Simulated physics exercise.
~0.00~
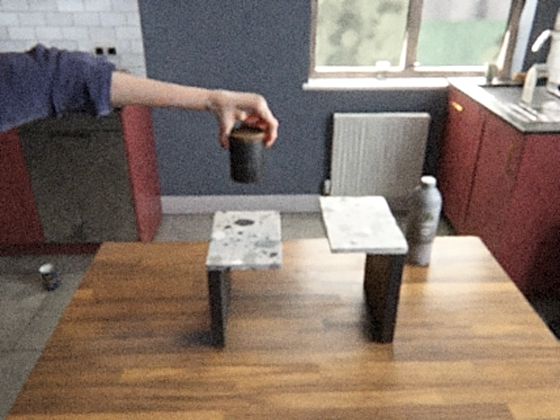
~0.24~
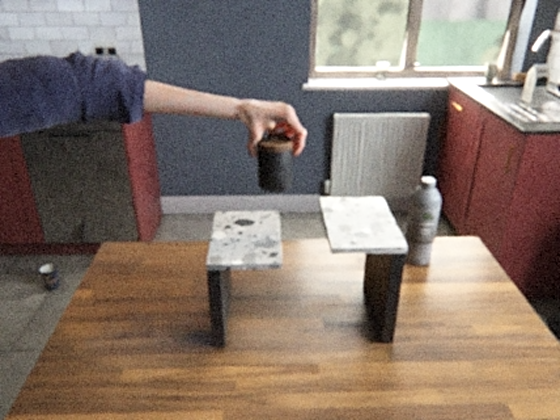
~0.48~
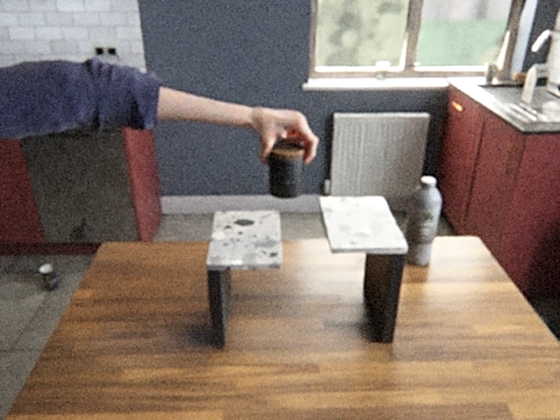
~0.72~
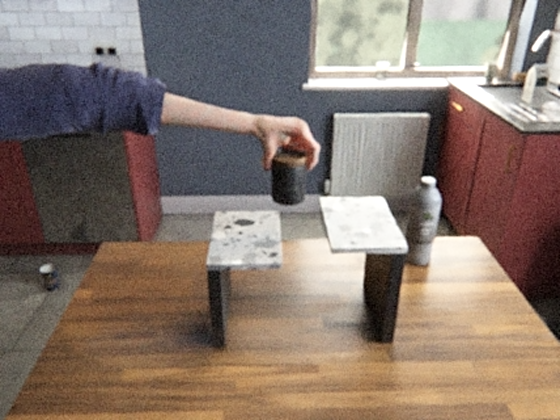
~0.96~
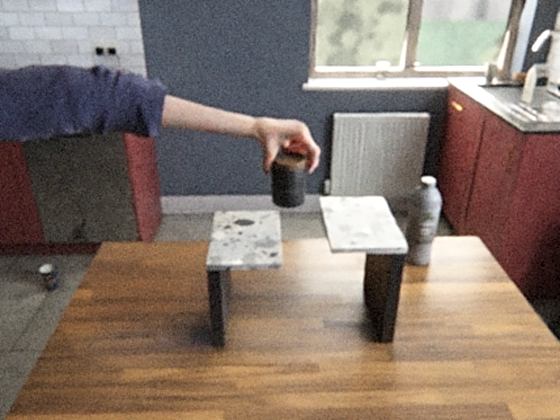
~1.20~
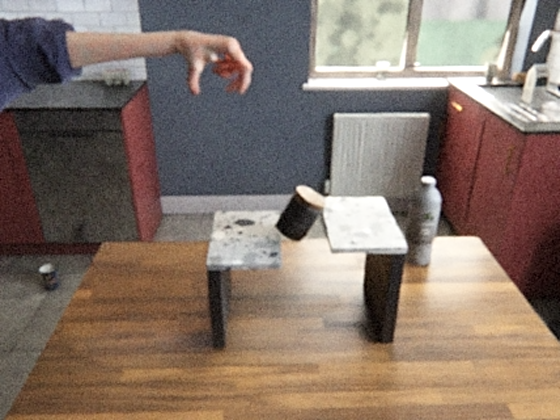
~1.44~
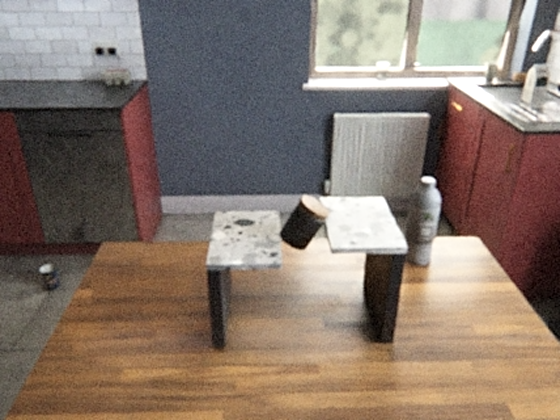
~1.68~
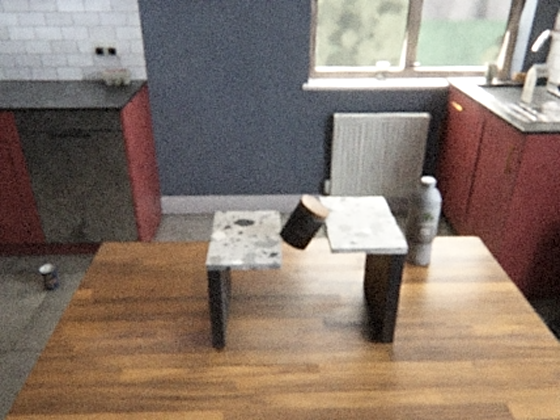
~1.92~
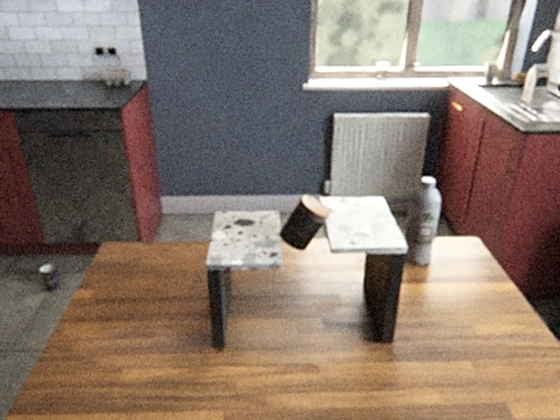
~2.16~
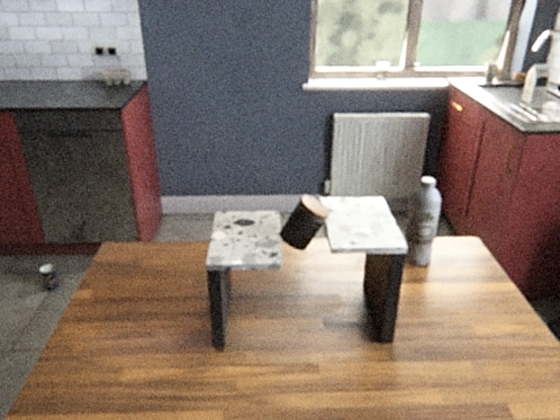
At the start, a hand reaching in from the left holds a black jar above two speckled slabs on dark supports, which stand slightly apart on a wooden table, with a grey bottle behind them to the right. The hand carries the jar to the right and lowers it a little, keeping it upright over the gap. It pauses there, then lets go and draws back to the left. The jar drops and tips into a lean between the slabs, then shifts down slightly as the arm leaves. It ends caught in the gap, tilted and still, while the bottle remains in place.
